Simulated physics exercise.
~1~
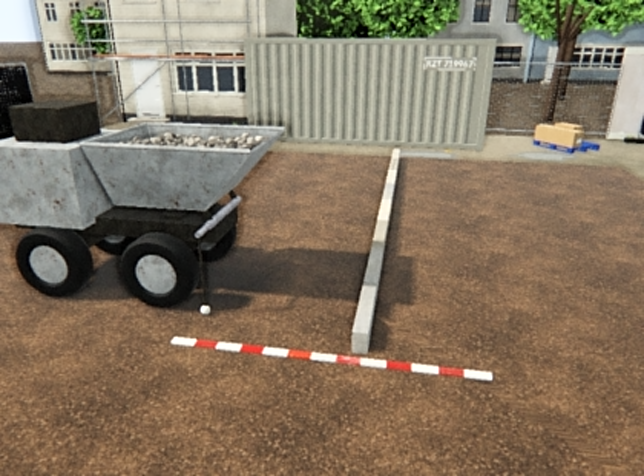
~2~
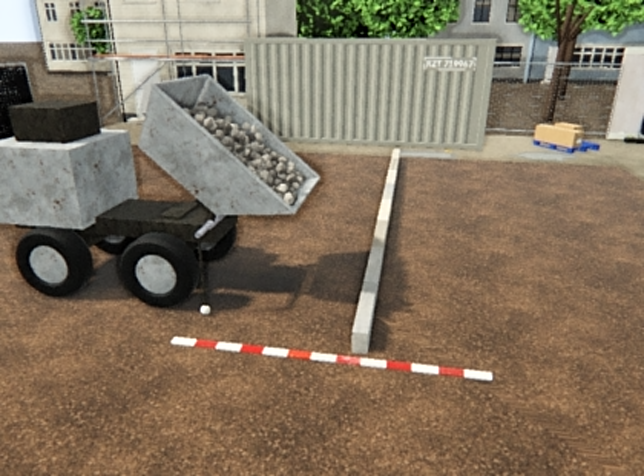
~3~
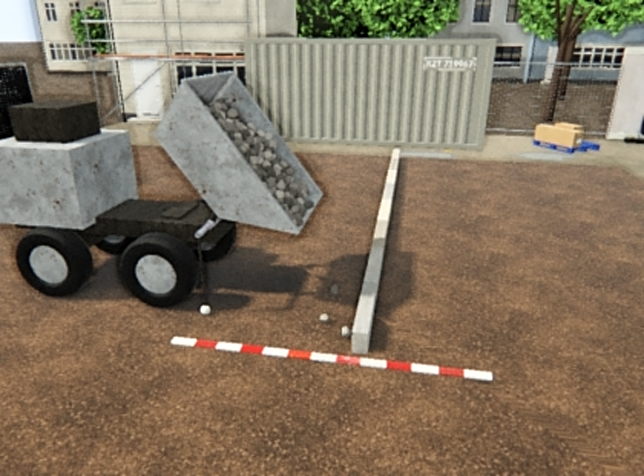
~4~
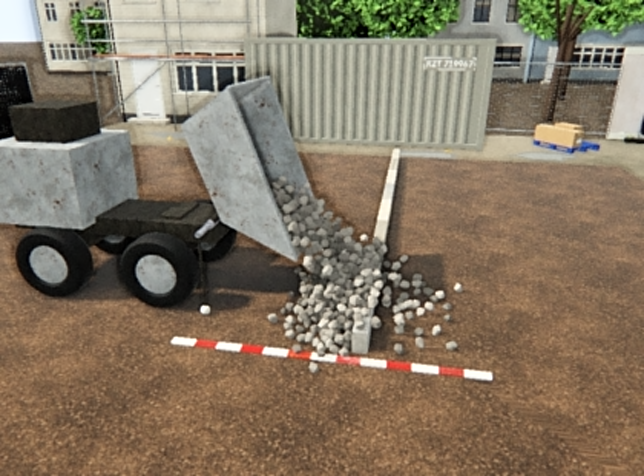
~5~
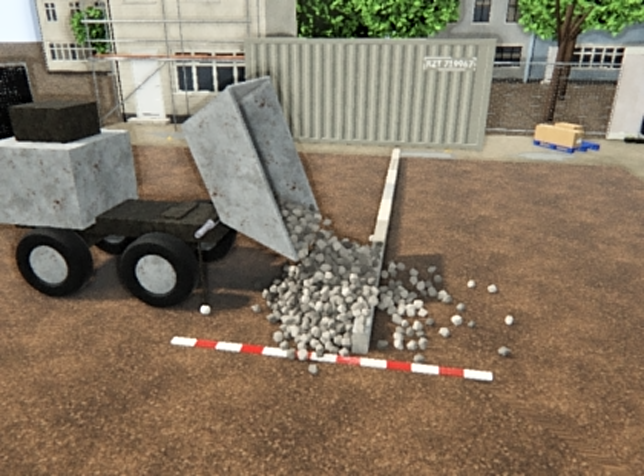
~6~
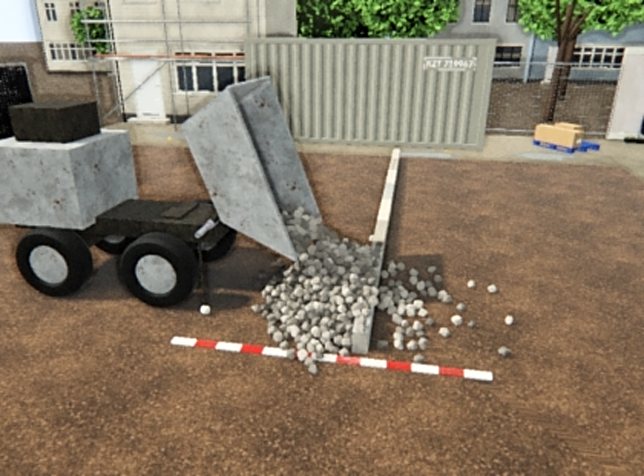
A dumper's grey skip tips in stages, spilling stones mostly before the kerb, some beyond.
